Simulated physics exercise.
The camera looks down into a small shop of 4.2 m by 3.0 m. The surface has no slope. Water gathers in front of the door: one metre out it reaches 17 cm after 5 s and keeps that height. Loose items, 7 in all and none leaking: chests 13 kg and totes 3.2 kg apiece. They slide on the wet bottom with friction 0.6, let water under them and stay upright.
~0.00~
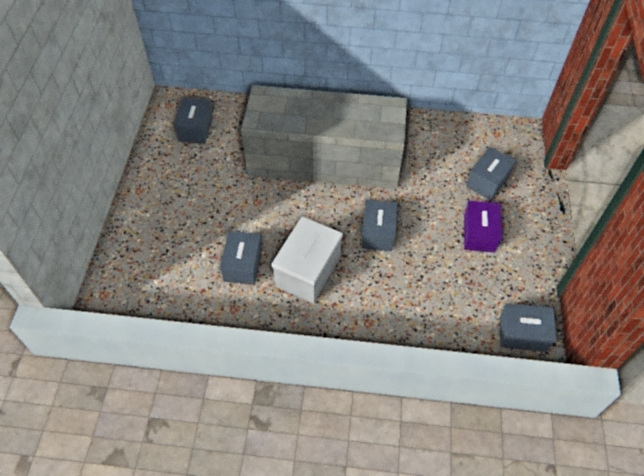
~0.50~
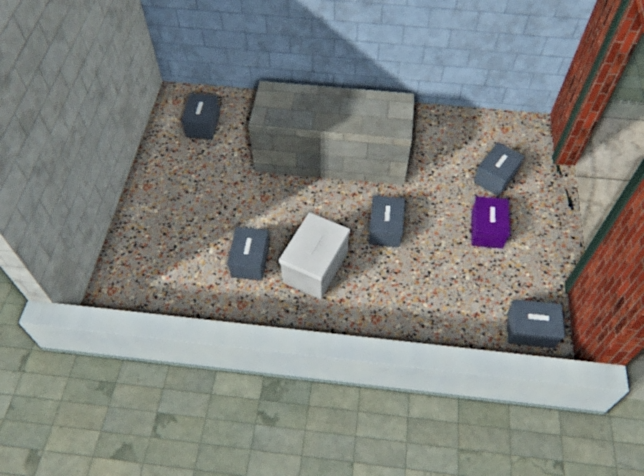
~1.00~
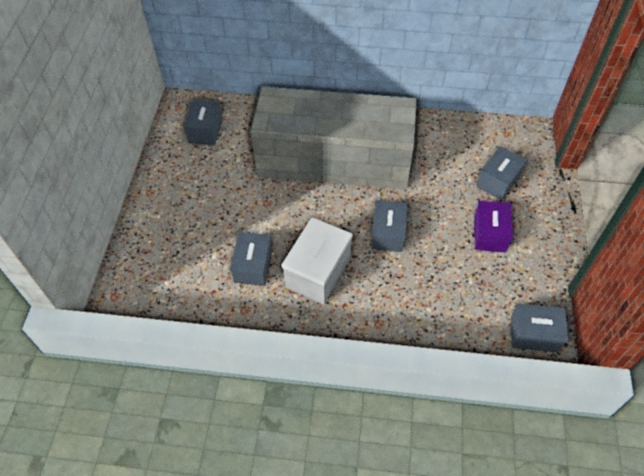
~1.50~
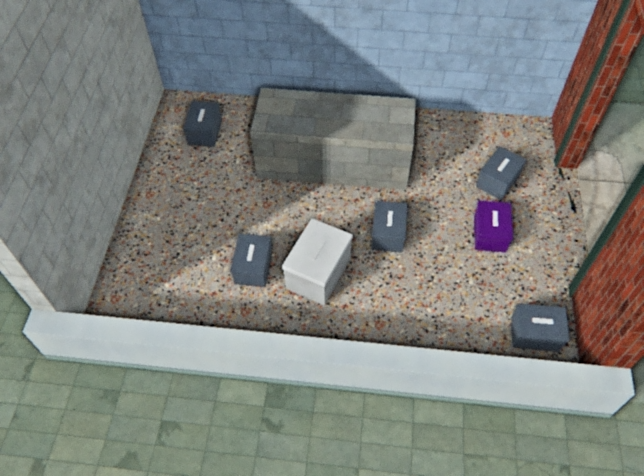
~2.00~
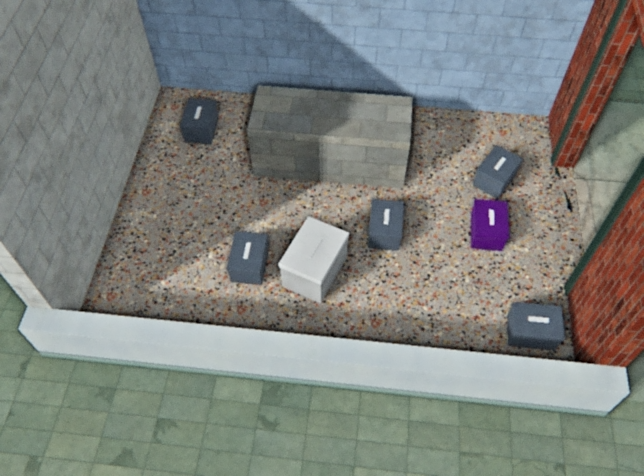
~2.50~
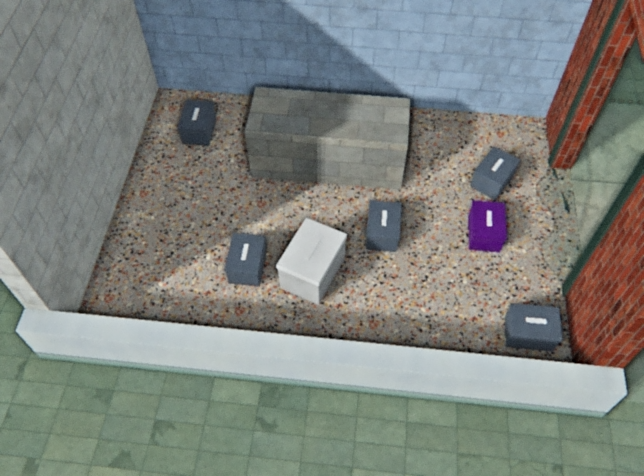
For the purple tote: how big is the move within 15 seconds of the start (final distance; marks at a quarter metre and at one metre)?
Purple tote gets carried off.
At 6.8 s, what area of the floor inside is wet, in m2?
About 10.0 m2.
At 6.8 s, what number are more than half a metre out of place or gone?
By then 3.
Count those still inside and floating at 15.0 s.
7 of them.
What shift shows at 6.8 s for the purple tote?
About 200 cm.
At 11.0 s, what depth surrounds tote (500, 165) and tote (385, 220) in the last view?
Roughly 8 and 12 cm.
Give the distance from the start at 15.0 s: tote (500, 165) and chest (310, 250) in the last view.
In that order: 20 cm, 150 cm.
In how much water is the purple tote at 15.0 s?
Roughly 13 cm.
After 3.5 s the purple tote is near (478, 219), 0.1 m from its start, aground; 0 afloat.
After 6.8 s the purple tote is near (285, 316), 2.1 m from its start, afloat; 3 afloat.
After 11.0 s the purple tote is near (131, 210), 3.3 m from its start, afloat; 7 afloat.
After 15.0 s the purple tote is near (196, 130), 2.9 m from its start, afloat; 7 afloat.
